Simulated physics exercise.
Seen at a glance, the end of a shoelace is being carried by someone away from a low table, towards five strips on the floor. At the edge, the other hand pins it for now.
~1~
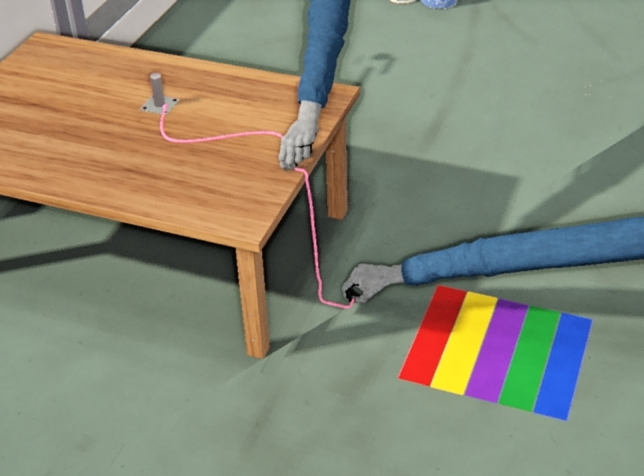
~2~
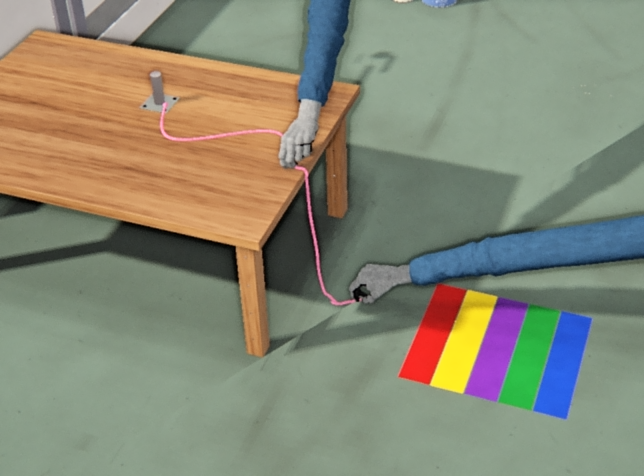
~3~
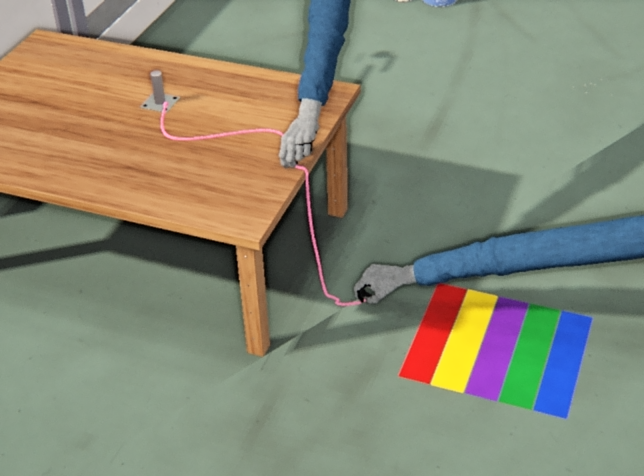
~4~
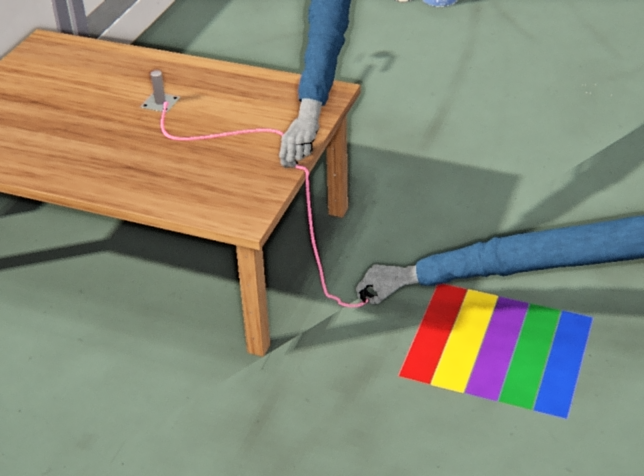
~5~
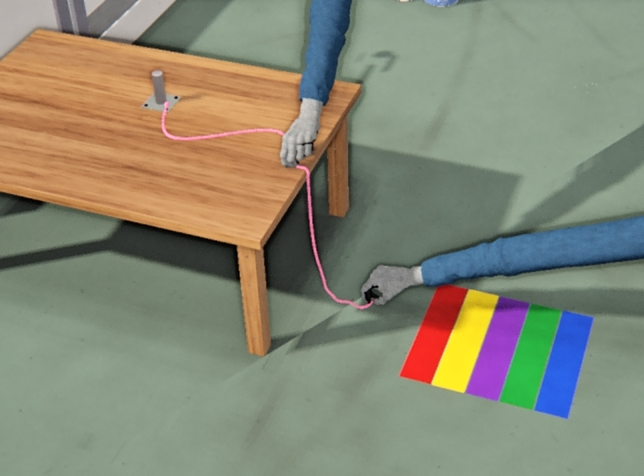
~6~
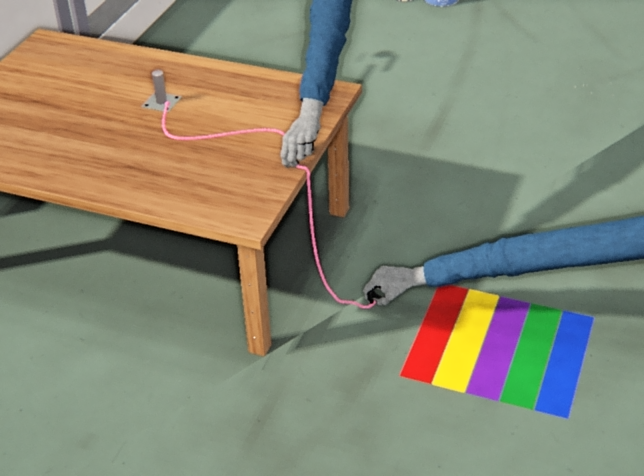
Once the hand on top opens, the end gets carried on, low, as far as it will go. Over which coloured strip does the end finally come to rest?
Over the green strip.
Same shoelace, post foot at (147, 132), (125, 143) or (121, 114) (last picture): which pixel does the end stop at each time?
First (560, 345), then (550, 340), then (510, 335).
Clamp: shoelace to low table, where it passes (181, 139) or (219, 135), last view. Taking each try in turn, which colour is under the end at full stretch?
Purple; purple.
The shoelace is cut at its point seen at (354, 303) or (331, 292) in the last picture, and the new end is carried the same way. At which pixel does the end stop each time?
Estimated pixels: (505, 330) then (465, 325).
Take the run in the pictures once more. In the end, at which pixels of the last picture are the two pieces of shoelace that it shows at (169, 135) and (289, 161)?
They go to (215, 119) and to (350, 188).
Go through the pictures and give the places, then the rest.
The first picture shows end (353, 299); red (421, 364); yellow (454, 372); purple (487, 380); green (521, 389); blue (555, 397).
The second picture shows end (361, 300); shoelace through (162, 122) (213, 137) (281, 134) (303, 170) (313, 231) (322, 284).
The third picture shows end (365, 300).
The fourth picture shows end (367, 300); shoelace through (163, 122) (213, 136) (281, 134) (303, 170) (312, 230) (323, 283).
The fifth picture shows end (372, 301).
The sixth picture shows end (375, 302); shoelace through (164, 121) (214, 136) (283, 133) (305, 169) (312, 230) (325, 283).
Early on, end near (478, 326); over yellow.
Midway, end near (519, 335); over green.
At the end of the slack, end near (541, 341); over green. It gets as far as the green strip.
